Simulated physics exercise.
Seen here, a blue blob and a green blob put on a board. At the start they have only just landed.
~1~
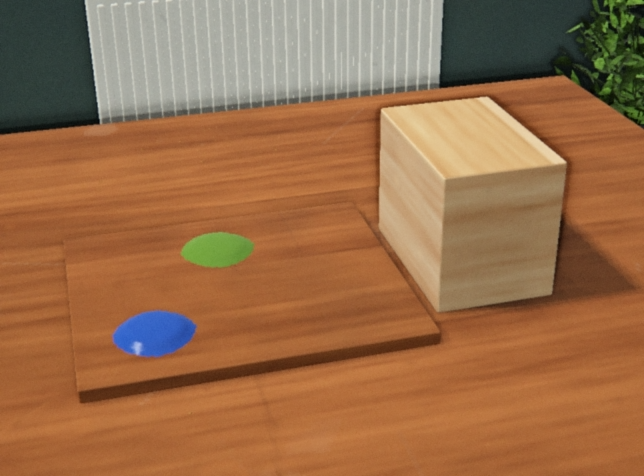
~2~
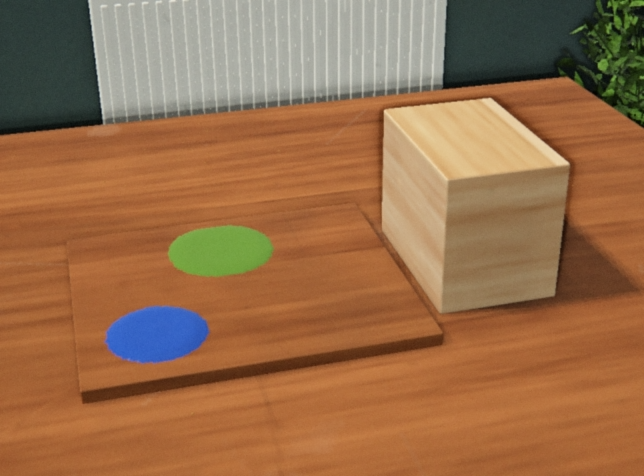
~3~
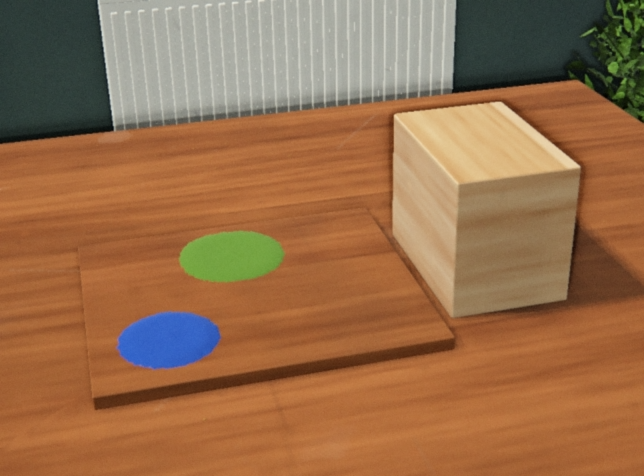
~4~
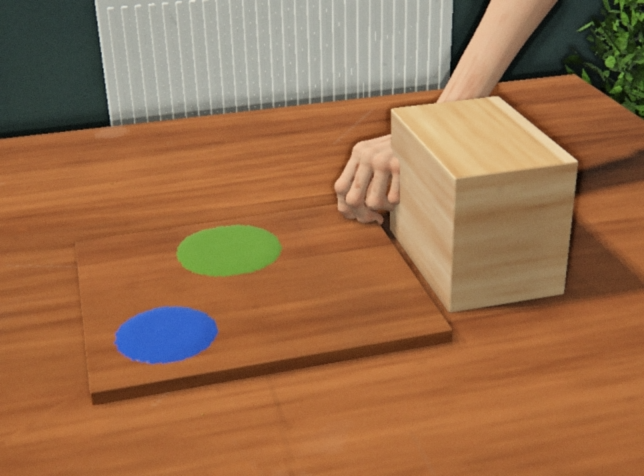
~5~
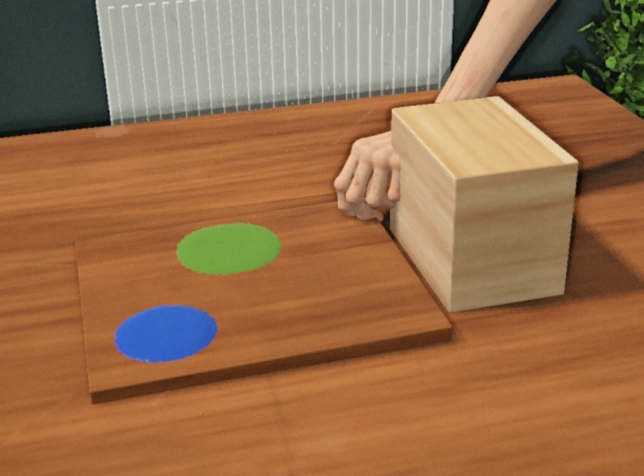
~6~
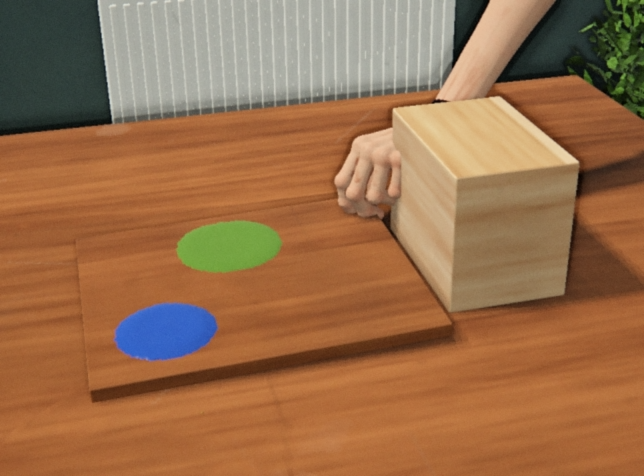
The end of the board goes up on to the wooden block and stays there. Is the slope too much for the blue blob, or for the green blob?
The blue blob slides over the edge; the green blob slides over the edge.
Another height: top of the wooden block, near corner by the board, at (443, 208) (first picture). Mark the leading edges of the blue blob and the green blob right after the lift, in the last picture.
The first near (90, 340), the second near (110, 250).
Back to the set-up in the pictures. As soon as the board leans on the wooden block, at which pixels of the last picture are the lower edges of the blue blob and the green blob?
The first near (79, 345), the second near (89, 258).
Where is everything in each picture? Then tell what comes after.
In the first picture, the board lies flat; blue blob (154, 328) a low mound; green blob (218, 246) spread thin; wooden block (501, 240).
In the second picture, they settle; blue blob (157, 330) spread thin; green blob (221, 249) spread thin.
In the third picture, at rest; blue blob (169, 336) spread thin; green blob (232, 255) spread thin.
In the fourth picture, a hand takes the end; blue blob (166, 331) spread thin; green blob (229, 248) spread thin.
In the fifth picture, the end is rising; blue blob (166, 330) spread thin; green blob (228, 247) spread thin.
In the sixth picture, the board slopes by about 2°; blue blob (165, 328) spread thin; green blob (229, 244) spread thin; wooden block (513, 240).
Next, slope about 29°; the blue blob is dripping off the low end; the green blob has crept down a long way.
After that, the blue blob is dripping off the low end; the green blob is dripping off the low end.
Finally, slope about 29°; the blue blob is dripping off the low end; the green blob is dripping off the low end.
